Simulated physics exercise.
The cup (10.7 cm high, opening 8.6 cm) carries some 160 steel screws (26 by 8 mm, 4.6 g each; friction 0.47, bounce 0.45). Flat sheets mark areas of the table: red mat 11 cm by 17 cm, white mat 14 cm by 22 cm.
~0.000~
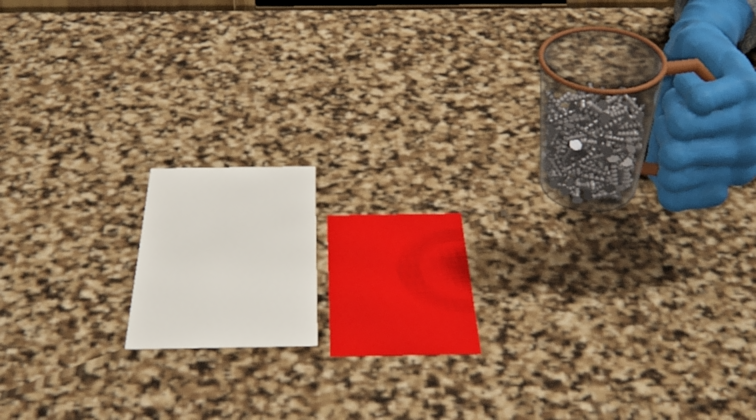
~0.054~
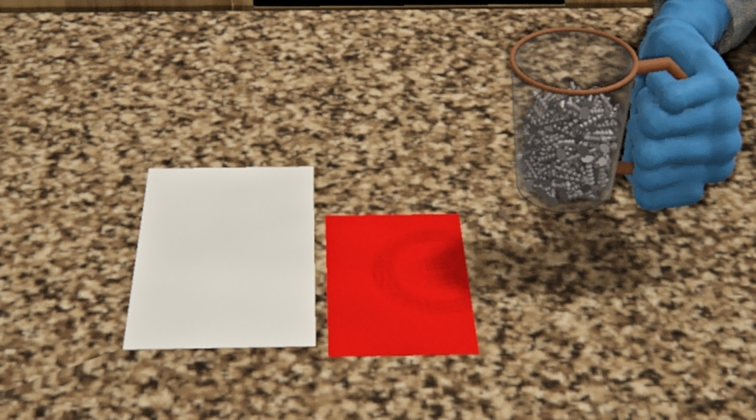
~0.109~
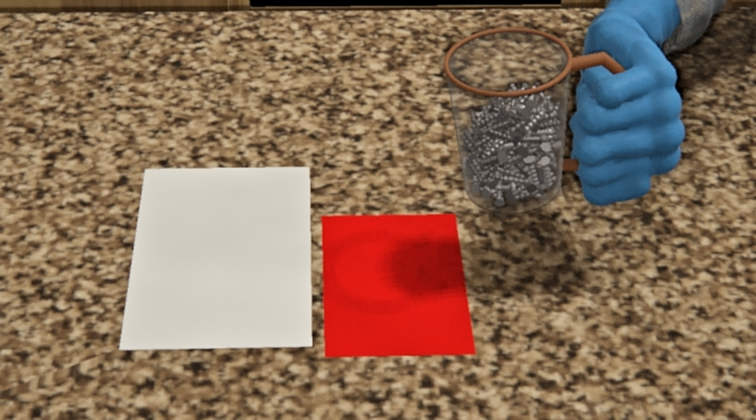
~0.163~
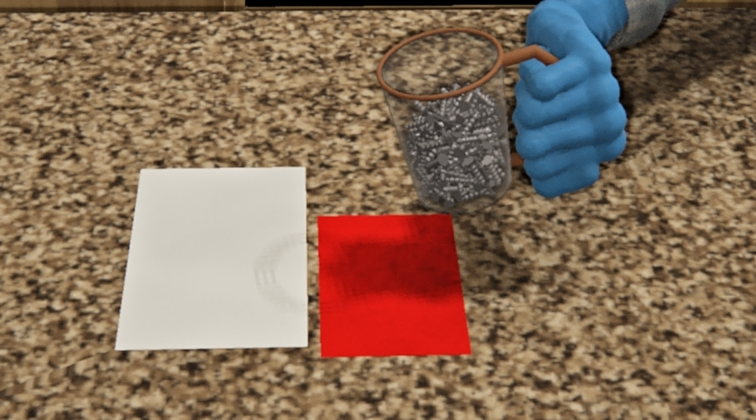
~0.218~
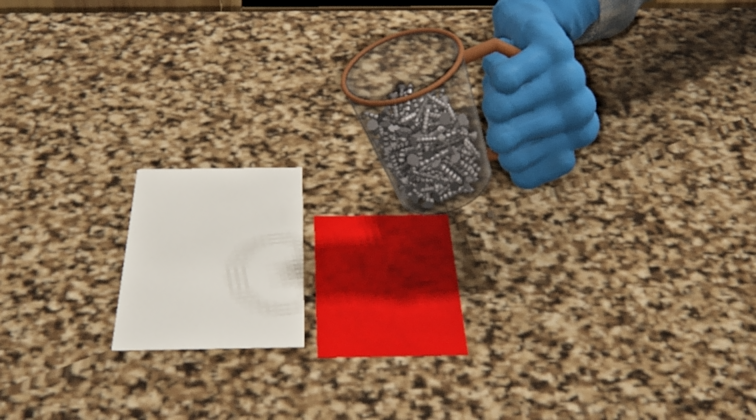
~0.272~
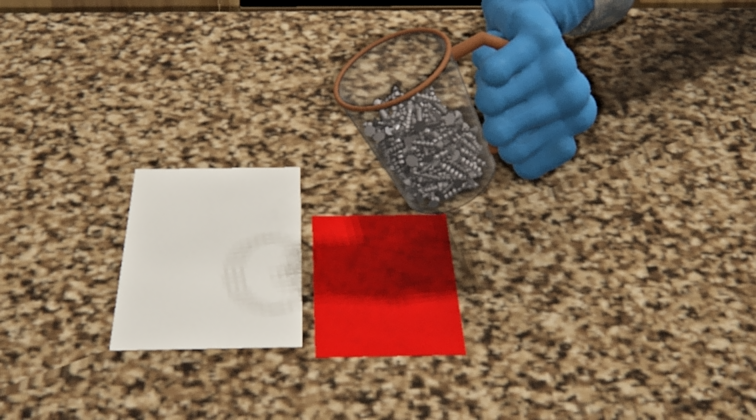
To begin with, a blue-gloved hand holds a clear cup of steel screws upright above a speckled countertop, right of a red mat and a white mat. The hand carries the cup left toward the mats, gradually leaning it leftward, then its sideways travel ceases while the tilt steepens.
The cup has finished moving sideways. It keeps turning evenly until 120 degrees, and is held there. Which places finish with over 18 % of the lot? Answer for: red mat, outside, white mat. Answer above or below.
Red mat: Above, outside: Below, white mat: Above.
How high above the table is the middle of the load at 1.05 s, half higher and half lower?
About 10 cm.
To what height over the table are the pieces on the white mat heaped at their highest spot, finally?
Roughly 1.5 cm.
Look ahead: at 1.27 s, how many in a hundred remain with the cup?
Roughly 25 per cent.
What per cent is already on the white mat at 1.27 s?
About 15 per cent by then.
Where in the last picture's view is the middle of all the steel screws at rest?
At about (310, 256).
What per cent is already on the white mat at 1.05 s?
Near 0 per cent so far.
After 0.57 s, tilt 61 degrees; cup 100 %; middle of all pieces on or above the table near (440, 140).
After 0.82 s, tilt 91 degrees; cup 100 %; middle of all pieces on or above the table near (445, 132).
After 1.05 s, tilt 118 degrees; cup 90 %, red mat 10 %; middle of all pieces on or above the table near (419, 152).
After 1.27 s, tilt 120 degrees; cup 25 %, white mat 15 %, red mat 55 %, outside 10 %; middle of all pieces on or above the table near (341, 223).
At rest (2.1 s), cup 0 %, white mat 45 %, red mat 45 %, outside 5 %.
